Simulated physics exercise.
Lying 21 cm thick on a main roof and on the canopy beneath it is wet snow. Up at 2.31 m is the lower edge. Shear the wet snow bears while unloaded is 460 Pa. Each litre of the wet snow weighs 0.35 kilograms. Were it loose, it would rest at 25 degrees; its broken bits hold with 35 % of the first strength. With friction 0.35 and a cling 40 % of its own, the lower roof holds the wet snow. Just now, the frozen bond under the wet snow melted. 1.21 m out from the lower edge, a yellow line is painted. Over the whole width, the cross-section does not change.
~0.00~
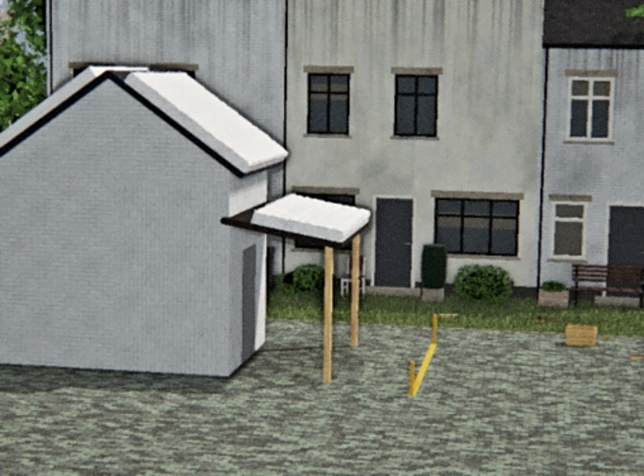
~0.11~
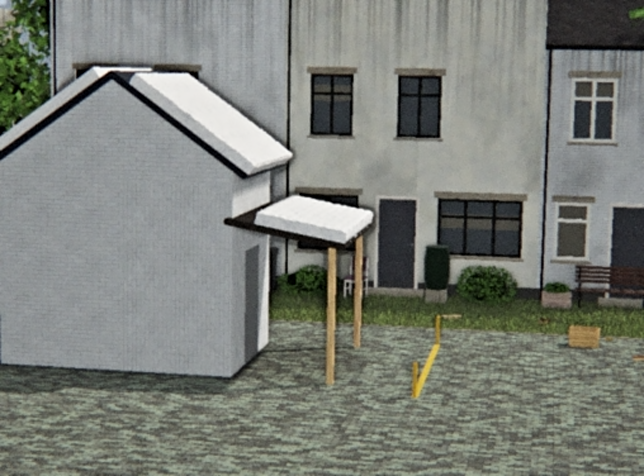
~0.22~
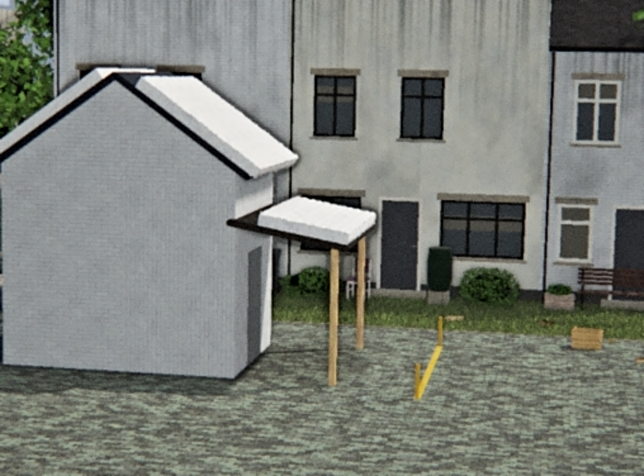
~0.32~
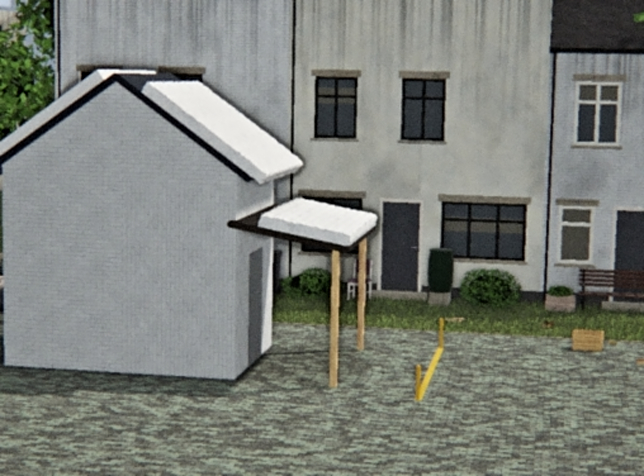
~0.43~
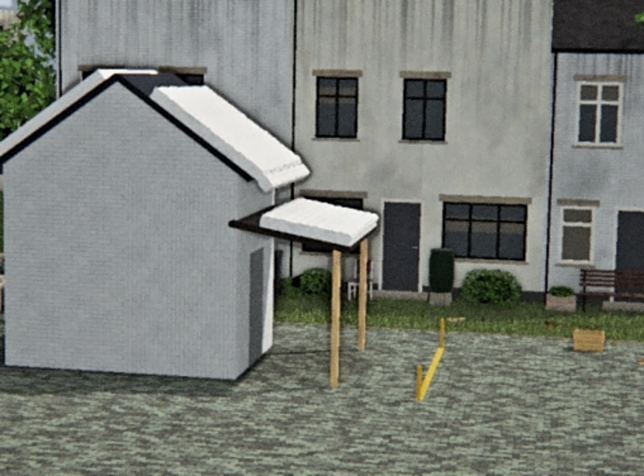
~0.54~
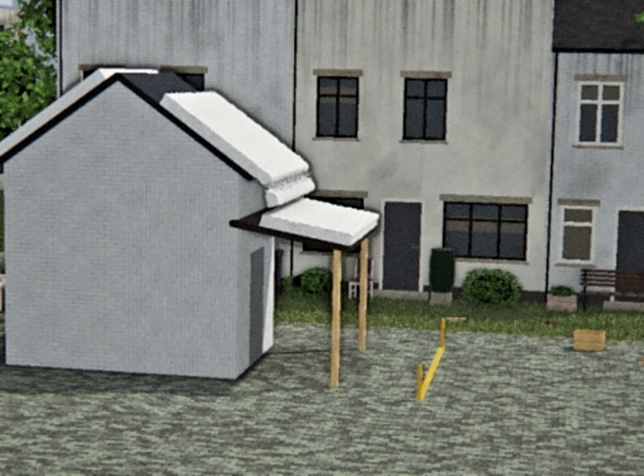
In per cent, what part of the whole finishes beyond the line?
I would say some 22 percent of the snow lies beyond it.
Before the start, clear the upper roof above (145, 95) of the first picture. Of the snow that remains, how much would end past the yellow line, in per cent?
Result: Approx. 12 % past the line.
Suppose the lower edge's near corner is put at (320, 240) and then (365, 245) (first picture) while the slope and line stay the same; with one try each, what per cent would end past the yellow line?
Try 1: Near 35 %; try 2: Near 12 %.
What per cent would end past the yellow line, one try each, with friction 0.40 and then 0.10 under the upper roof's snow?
First some 4 %, after that some 30 %.
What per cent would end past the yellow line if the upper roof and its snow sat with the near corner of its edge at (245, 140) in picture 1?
50 %.
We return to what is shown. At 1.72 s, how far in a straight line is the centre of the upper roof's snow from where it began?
It sits some 3.0 m from where it began.
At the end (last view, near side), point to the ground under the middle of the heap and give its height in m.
Middle near (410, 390); height roughly 0.3 m.
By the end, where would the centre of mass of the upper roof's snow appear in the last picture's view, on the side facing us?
(377, 310).
After 1.08 s, none is below the lower edge and 0 % is past the line.
After 1.72 s, 19 % is below the lower edge and 0 % is past the line.
After 2.36 s, 51 % is below the lower edge and 19 % is past the line.
After 3.00 s, 52 % is below the lower edge and 22 % is past the line.
After 3.30 s, 52 % is below the lower edge and 22 % is past the line.
